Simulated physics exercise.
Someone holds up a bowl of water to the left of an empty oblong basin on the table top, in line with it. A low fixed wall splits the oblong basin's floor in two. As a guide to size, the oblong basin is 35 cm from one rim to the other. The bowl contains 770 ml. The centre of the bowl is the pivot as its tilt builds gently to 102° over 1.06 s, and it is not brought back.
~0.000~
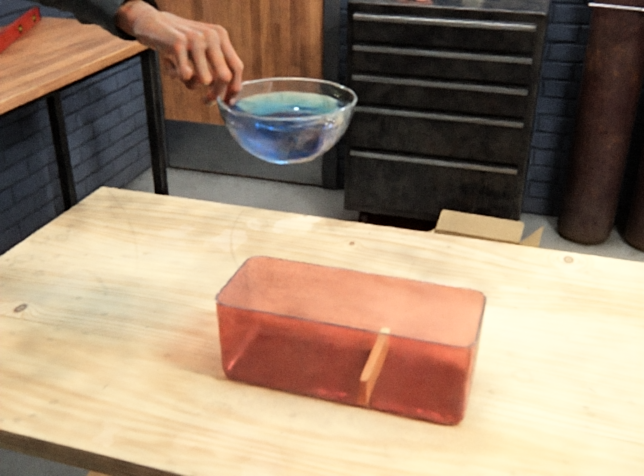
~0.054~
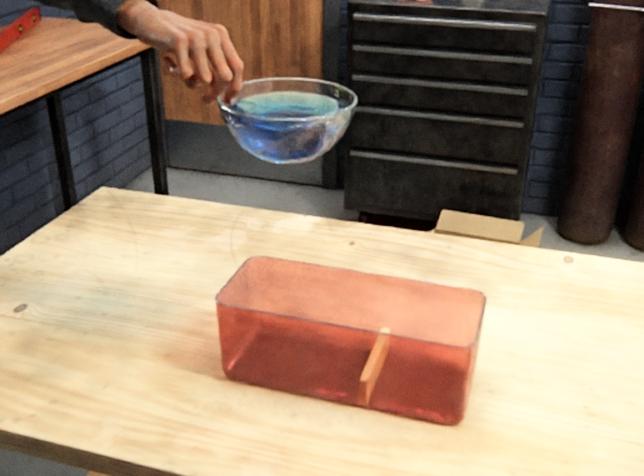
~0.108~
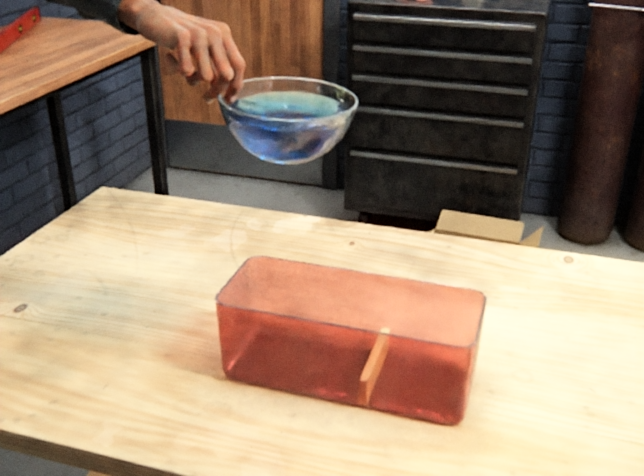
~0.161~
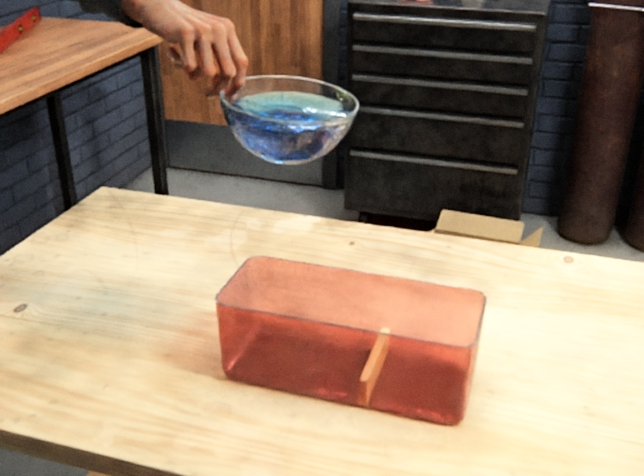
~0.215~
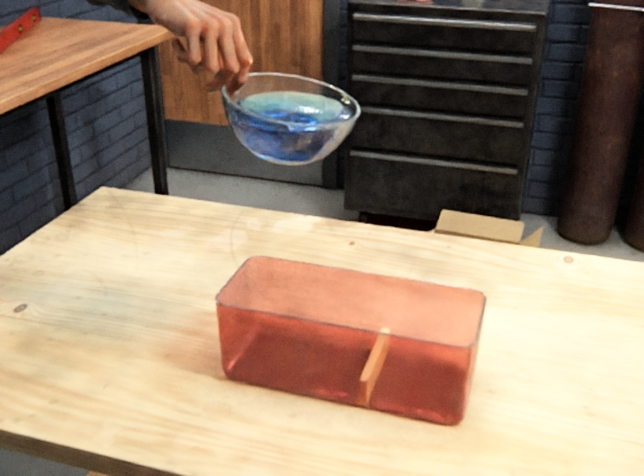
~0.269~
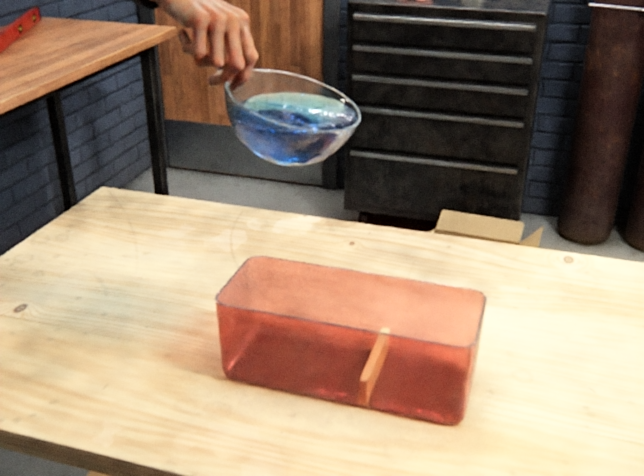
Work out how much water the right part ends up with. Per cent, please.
I would put it at 76 per cent.
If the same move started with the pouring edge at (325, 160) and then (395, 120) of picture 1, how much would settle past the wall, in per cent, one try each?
The first try gives 45 percent and the second 75 percent.
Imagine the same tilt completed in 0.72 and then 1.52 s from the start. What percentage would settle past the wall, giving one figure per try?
About 65 %, then about 80 %.
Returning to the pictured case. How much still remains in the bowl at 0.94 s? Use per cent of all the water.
Roughly 1 percent remains.
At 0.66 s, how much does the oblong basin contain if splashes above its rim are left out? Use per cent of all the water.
Near 14 in a hundred.
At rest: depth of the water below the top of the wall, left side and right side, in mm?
Left roughly 34 mm; right roughly 6 mm.
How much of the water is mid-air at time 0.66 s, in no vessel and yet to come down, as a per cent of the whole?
I'd say close to 52 per cent.
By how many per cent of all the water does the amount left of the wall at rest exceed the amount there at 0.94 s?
About 10 percent.
Then, 0.66 s in, the tilt is 70° and 34 per cent is still to pour, 1 is left of the wall and 14 right of it.
Then, 0.94 s in, the tilt is 99° and 1 per cent is still to pour, 12 is left of the wall and 76 right of it.
Then, 1.24 s in, the tilt is 102° and 0 per cent is still to pour, 21 is left of the wall and 77 right of it.
Then, 1.56 s in, the tilt is 102° and 0 per cent is still to pour, 22 is left of the wall and 76 right of it.
Finally, 22 per cent lies left of the wall, 76 right of it and 2 outside.
